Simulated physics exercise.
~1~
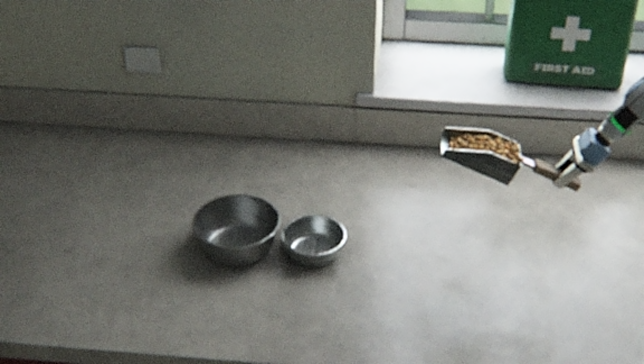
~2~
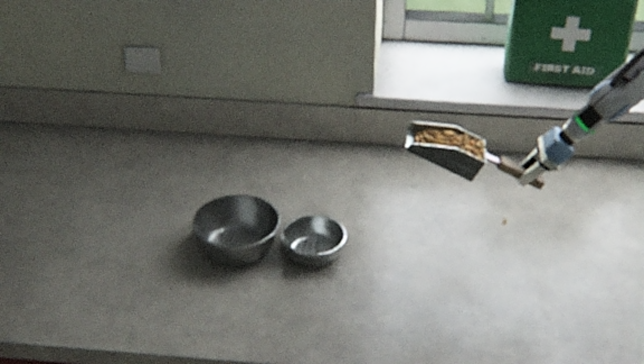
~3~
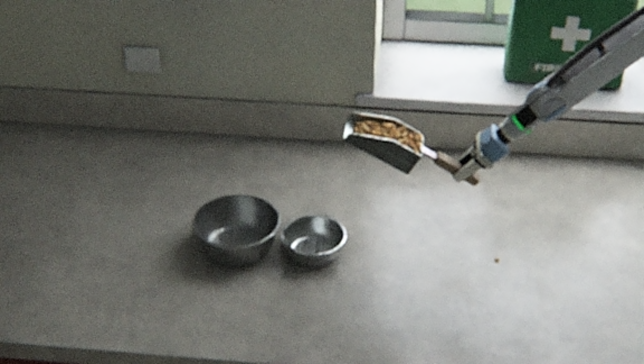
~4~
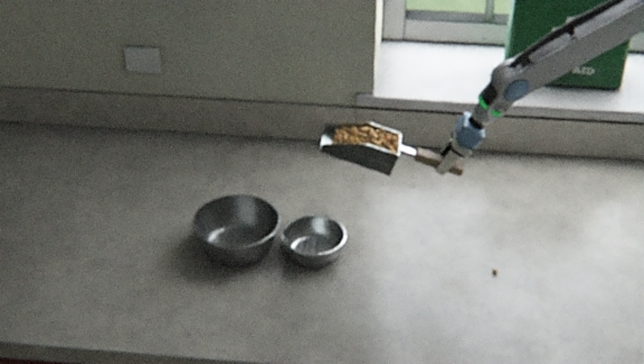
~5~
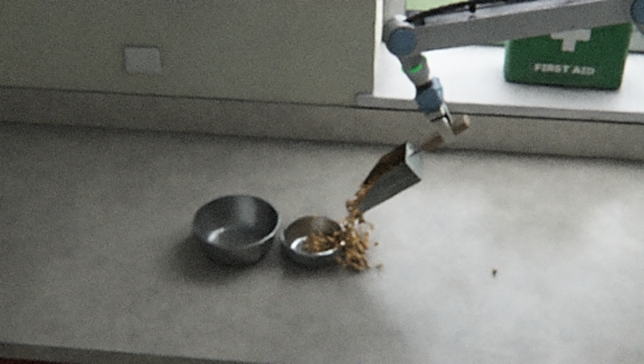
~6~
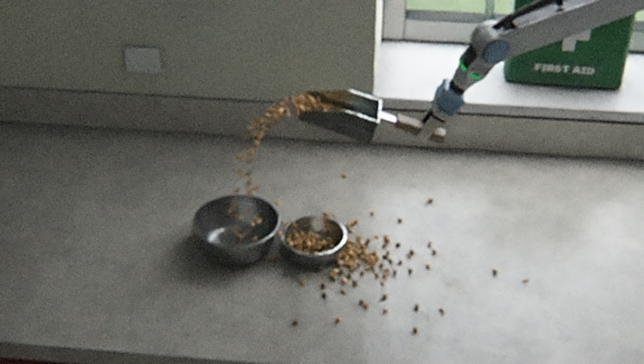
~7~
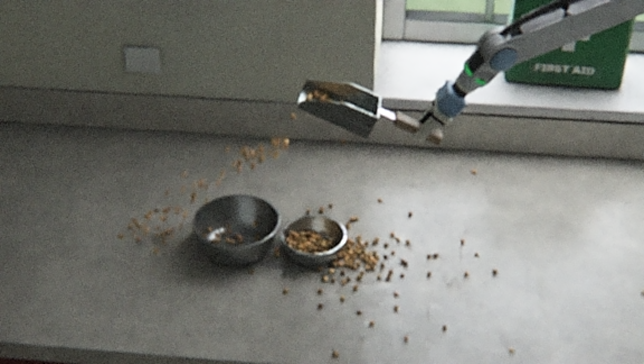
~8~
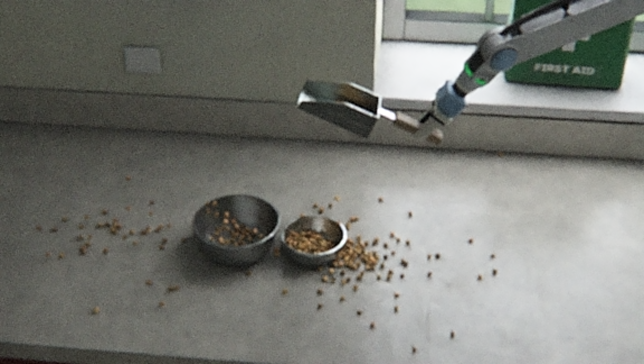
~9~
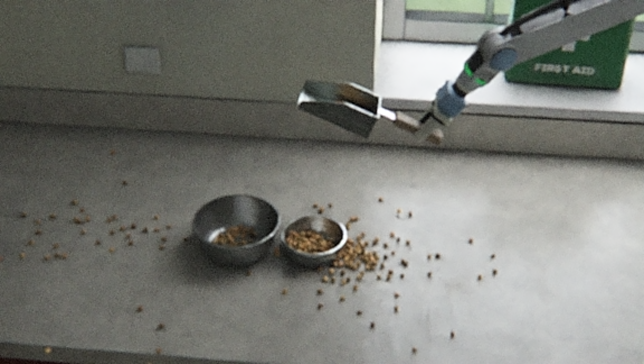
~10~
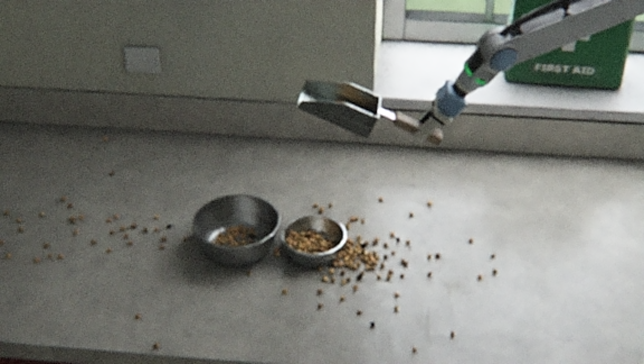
The clip opens with a robot arm holding a metal scoop of dried chickpeas above a grey table, with two metal bowls to its left and a green first aid box behind. The arm carries the scoop left toward the bowls, then tips it steeply. Chickpeas pour into and around the smaller right bowl, scattering across the table. The scoop swings up and back toward level, flinging more leftward in an arc over the larger bowl. Some land inside it, while others scatter farther left. The arm stops, leaving chickpeas in both bowls and many strewn on either side.
